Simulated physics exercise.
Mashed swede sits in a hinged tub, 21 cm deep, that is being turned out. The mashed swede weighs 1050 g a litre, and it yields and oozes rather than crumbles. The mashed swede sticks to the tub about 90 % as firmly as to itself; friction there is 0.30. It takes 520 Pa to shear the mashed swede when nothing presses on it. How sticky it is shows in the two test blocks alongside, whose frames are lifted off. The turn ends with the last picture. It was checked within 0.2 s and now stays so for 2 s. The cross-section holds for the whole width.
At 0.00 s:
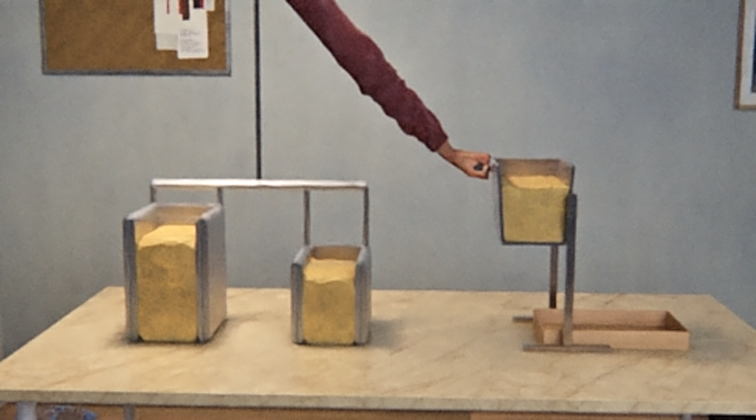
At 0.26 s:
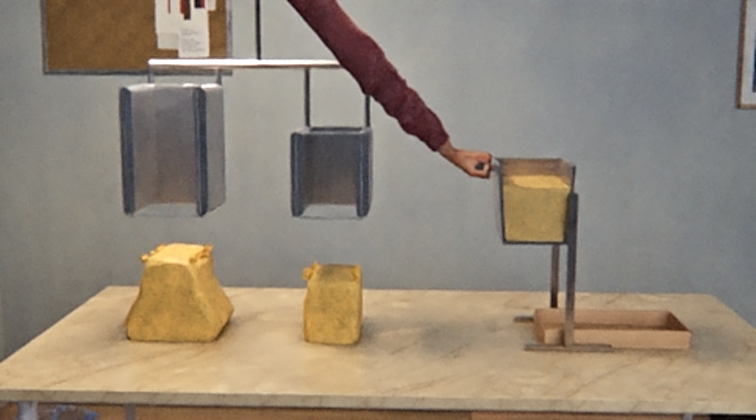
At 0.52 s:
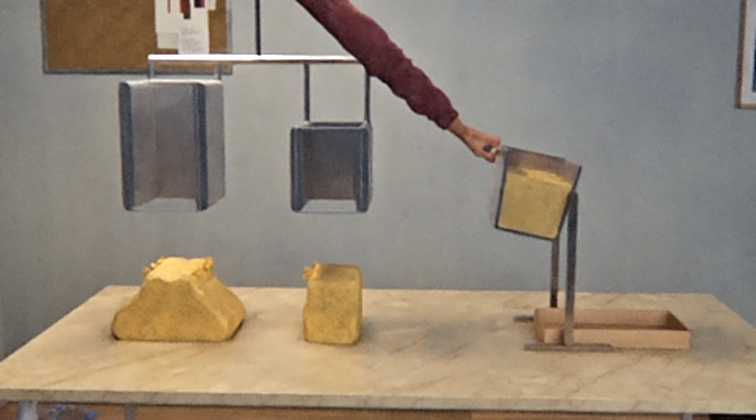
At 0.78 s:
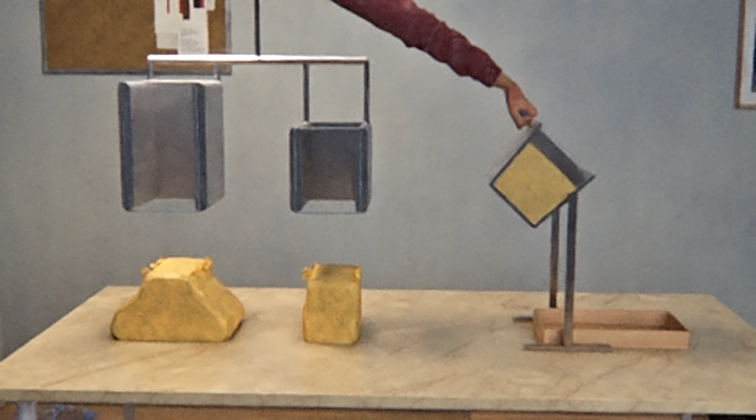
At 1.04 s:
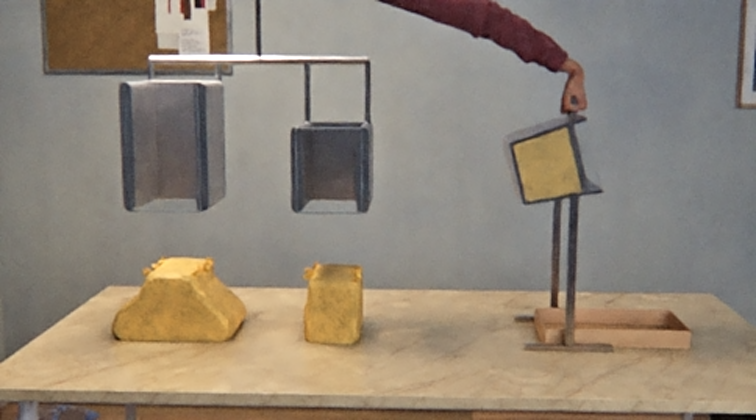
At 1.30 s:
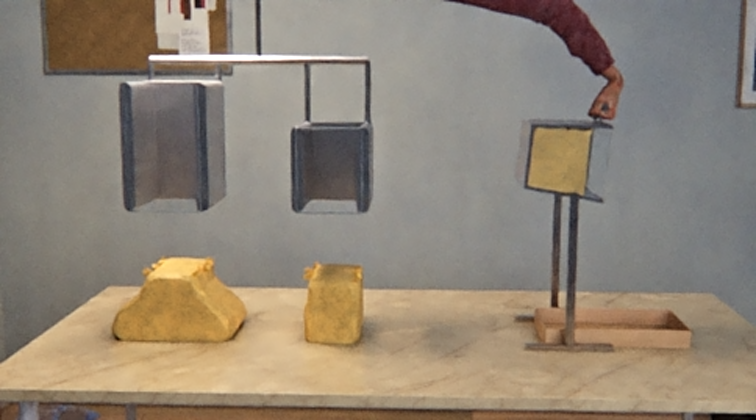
In the video, two metal casings lift off blocks of yellow mash on a table, and the larger block slumps and widens; then a hand turns a tub of the same mash clockwise onto its side above a tray.
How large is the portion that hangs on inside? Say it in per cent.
About 100 %.
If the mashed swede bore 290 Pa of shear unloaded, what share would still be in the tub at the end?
In that case some 50 per cent.
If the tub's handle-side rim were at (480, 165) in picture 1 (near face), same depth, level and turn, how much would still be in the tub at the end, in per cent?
It would be near 50 %.
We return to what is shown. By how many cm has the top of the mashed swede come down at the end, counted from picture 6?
Roughly 2 cm.
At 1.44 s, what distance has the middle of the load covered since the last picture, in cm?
Some 0 cm.
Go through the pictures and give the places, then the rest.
In the first frame, handle-side rim at (500, 167), tilt 0 degrees; crest of the mashed swede at (504, 186); block heights 30 cm, 19 cm (left to right).
In the second frame, handle-side rim at (502, 166), tilt 0 degrees; crest of the mashed swede at (505, 186); block heights 24 cm, 19 cm (left to right).
In the third frame, handle-side rim at (510, 152), tilt 12 degrees; crest of the mashed swede at (511, 173); block heights 19 cm, 18 cm (left to right).
In the fourth frame, handle-side rim at (543, 126), tilt 44 degrees; crest of the mashed swede at (530, 144); block heights 19 cm, 18 cm (left to right).
In the fifth frame, handle-side rim at (587, 120), tilt 75 degrees; crest of the mashed swede at (568, 129); block heights 19 cm, 18 cm (left to right).
In the sixth frame, handle-side rim at (612, 129), tilt 95 degrees; crest of the mashed swede at (542, 129); block heights 19 cm, 18 cm (left to right).
After 1.44 s, the tub is at 95 degrees and holds 100 %.
After 1.61 s, the tub is at 95 degrees and holds 100 %.
After 1.78 s, the tub is at 95 degrees and holds 100 %.
After 1.95 s, the tub is at 95 degrees and holds 100 %.
After 3.30 s, the tub is at 95 degrees and holds 100 %.
